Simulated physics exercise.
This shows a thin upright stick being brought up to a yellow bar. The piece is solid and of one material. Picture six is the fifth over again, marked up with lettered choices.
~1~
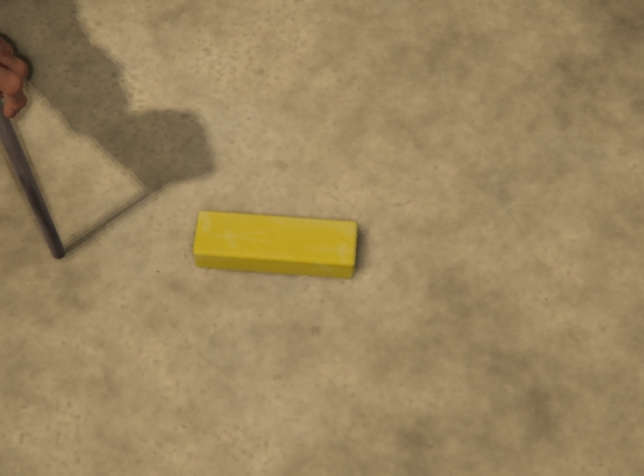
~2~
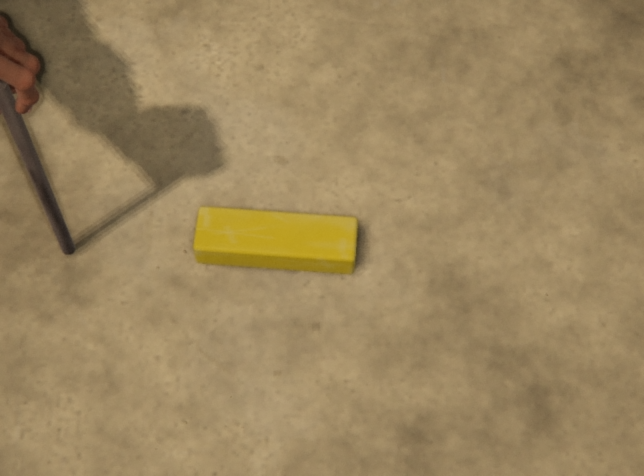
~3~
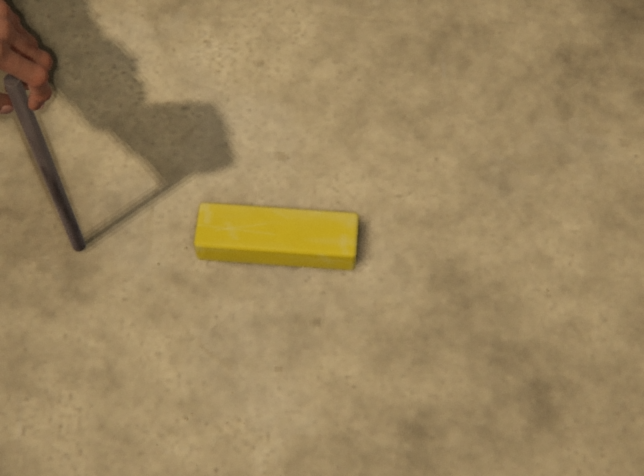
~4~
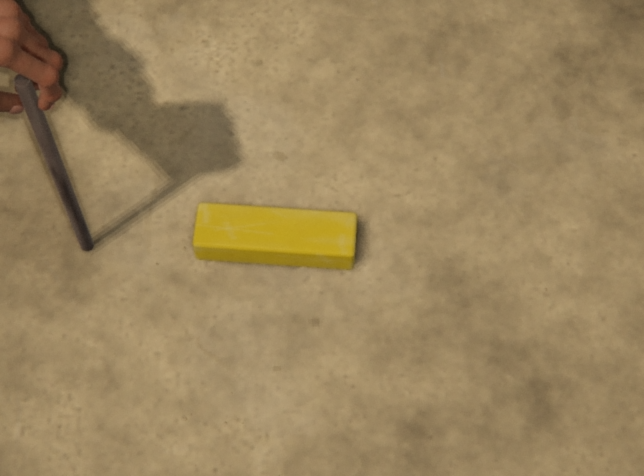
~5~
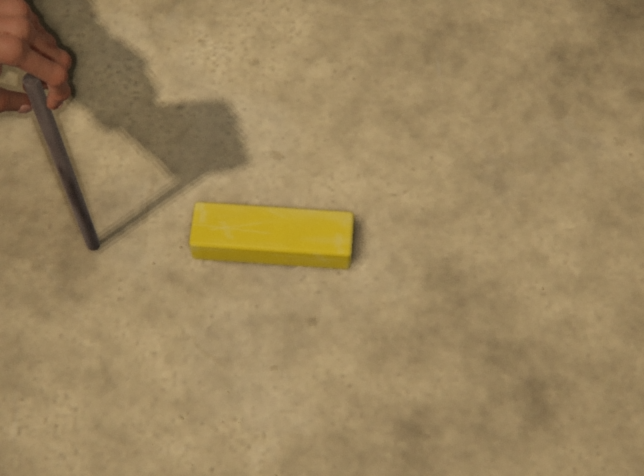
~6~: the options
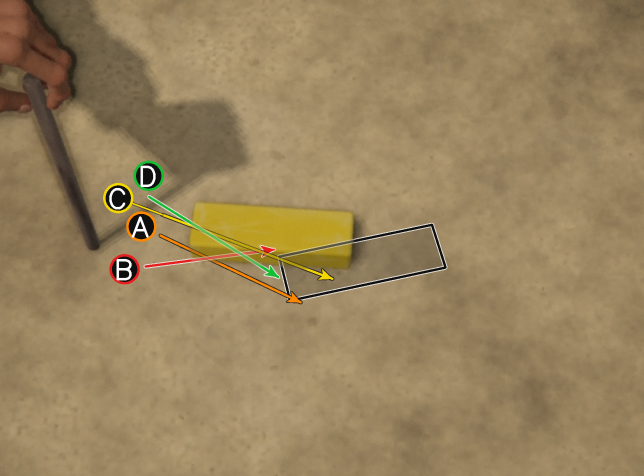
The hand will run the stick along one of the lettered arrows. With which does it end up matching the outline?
Stroke D puts it in the outline.
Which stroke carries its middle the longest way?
C.
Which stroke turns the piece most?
That is A.
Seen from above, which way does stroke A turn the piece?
It turns anticlockwise.
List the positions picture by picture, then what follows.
The first frame shows yellow bar (276, 236).
The second frame shows yellow bar (276, 232).
The third frame shows yellow bar (277, 228).
The fourth frame shows yellow bar (276, 228).
The fifth frame shows yellow bar (272, 227).
On the marked copy, A from (160, 236) to (301, 302); B from (145, 267) to (274, 250); C from (162, 215) to (332, 279); D from (149, 197) to (278, 277).
With D. Early on, foot of the stick (195, 227), piece (278, 229).
Further on, foot of the stick (242, 255), piece (328, 241).
At the end, foot of the stick (278, 278), piece (364, 246); it fills the outline.
As for the rest, A leaves the piece out of the outline, at (361, 228); B leaves the piece out of the outline, at (360, 210); C leaves the piece out of the outline, at (421, 253).
